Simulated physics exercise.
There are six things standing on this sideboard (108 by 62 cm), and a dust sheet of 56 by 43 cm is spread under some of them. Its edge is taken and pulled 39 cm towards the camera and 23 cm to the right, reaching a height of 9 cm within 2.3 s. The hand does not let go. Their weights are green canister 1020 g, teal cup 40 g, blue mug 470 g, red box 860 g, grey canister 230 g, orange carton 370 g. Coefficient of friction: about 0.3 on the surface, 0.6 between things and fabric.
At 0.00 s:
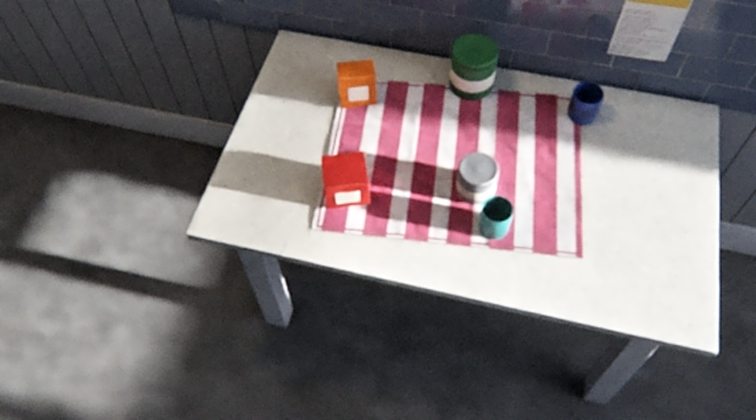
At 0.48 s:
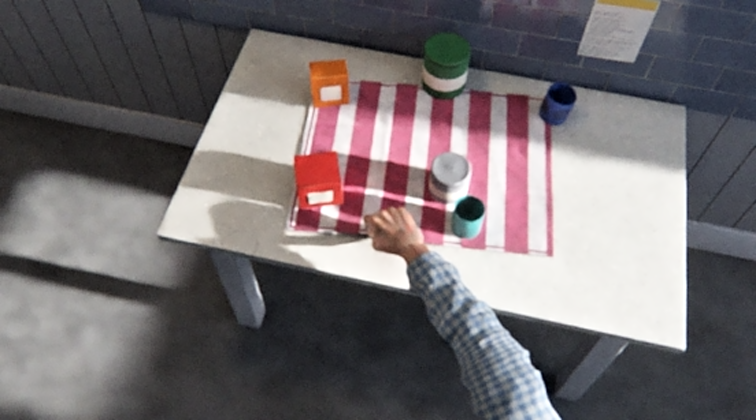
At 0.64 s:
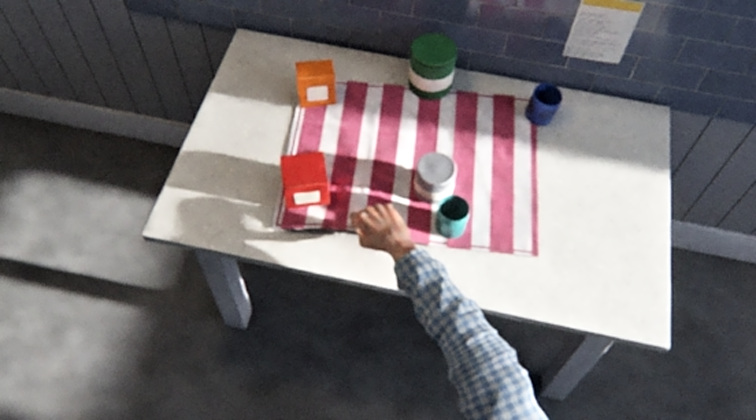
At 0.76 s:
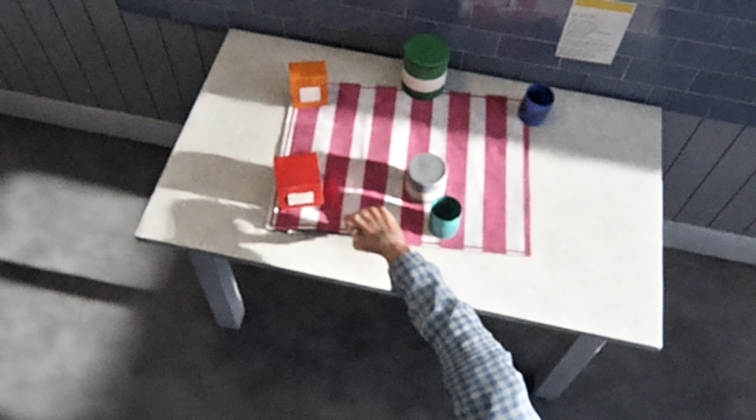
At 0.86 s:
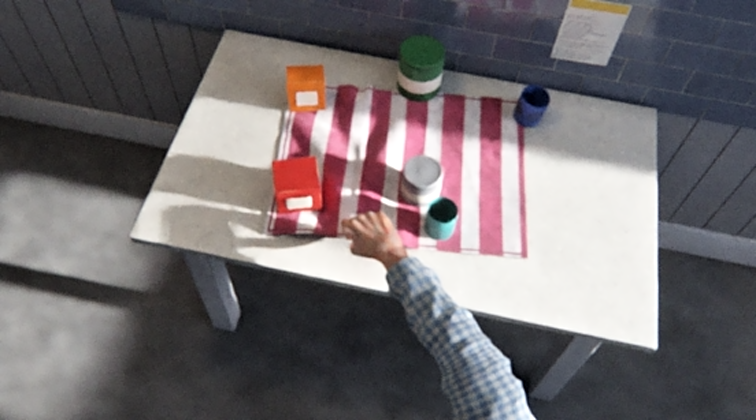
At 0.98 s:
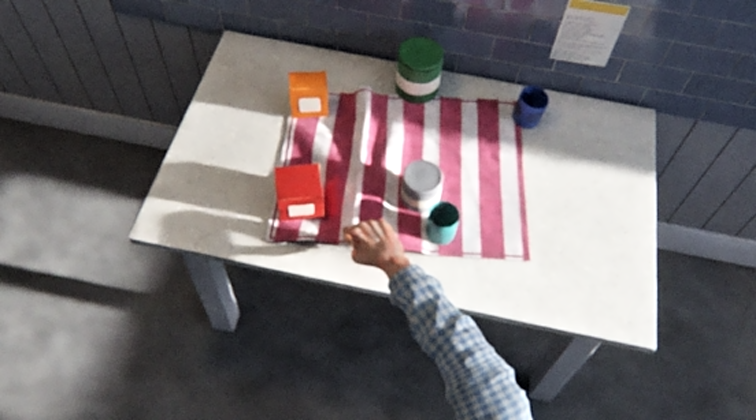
A pale sideboard against a blue tiled and panelled wall is seen from above at an angle. On and around a red-and-white striped cloth stand an orange carton at the back left, a red box in front of it, a green and white container at the back, a grey canister and teal cup near the middle, and a blue mug at right. The view shifts right as a checked-sleeved arm grips the front edge and tugs slightly, rucking the cloth.
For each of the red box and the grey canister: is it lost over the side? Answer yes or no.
Answers: Red box - yes; grey canister - yes.
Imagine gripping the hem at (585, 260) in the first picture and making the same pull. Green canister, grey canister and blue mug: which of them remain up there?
Note - green canister: Still on top; grey canister: Off the top; blue mug: Still on top.
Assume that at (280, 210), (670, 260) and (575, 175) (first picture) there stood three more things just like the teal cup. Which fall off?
Log, listed order - kept / kept / lost.
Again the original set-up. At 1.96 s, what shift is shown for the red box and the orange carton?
Red box over the edge, orange carton 30 cm.
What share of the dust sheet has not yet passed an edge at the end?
Some 0 in a hundred.
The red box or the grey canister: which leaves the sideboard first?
The red one goes first.
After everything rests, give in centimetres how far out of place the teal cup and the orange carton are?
About: Teal cup off the top, orange carton off the top.
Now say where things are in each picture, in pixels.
The first frame shows shows, red box (344, 169); grey canister (479, 168); dust sheet corners (312, 229) (583, 258).
The second frame shows shows, dust sheet corners (285, 230) (553, 257); grip (373, 235).
The third frame shows shows, dust sheet corners (272, 229) (538, 257); grip (360, 232).
The fourth frame shows shows, dust sheet corners (266, 230) (531, 257); grip (354, 234).
The fifth frame shows shows, red box (296, 174); orange carton (305, 73); dust sheet corners (264, 235) (528, 258); grip (351, 239).
The sixth frame shows shows, red box (298, 181); grey canister (423, 176); dust sheet corners (265, 242) (530, 261); grip (353, 247).
By 1.5 s, 95 % of the dust sheet is still over the top; red box 14 cm off its start, grey canister 11 cm off its start, orange carton 15 cm off its start.
By 2.0 s, 75 % of the dust sheet is still over the top; red box over the edge, grey canister 24 cm off its start, orange carton 32 cm off its start.
By 2.4 s, 30 % of the dust sheet is still over the top; grey canister over the edge, red box over the edge, teal cup over the edge.
By 2.9 s, 5 % of the dust sheet is still over the top; grey canister over the edge, red box over the edge, orange carton over the edge.
By 4.5 s, 0 % of the dust sheet is still over the top; grey canister over the edge, red box over the edge, orange carton over the edge, teal cup over the edge.
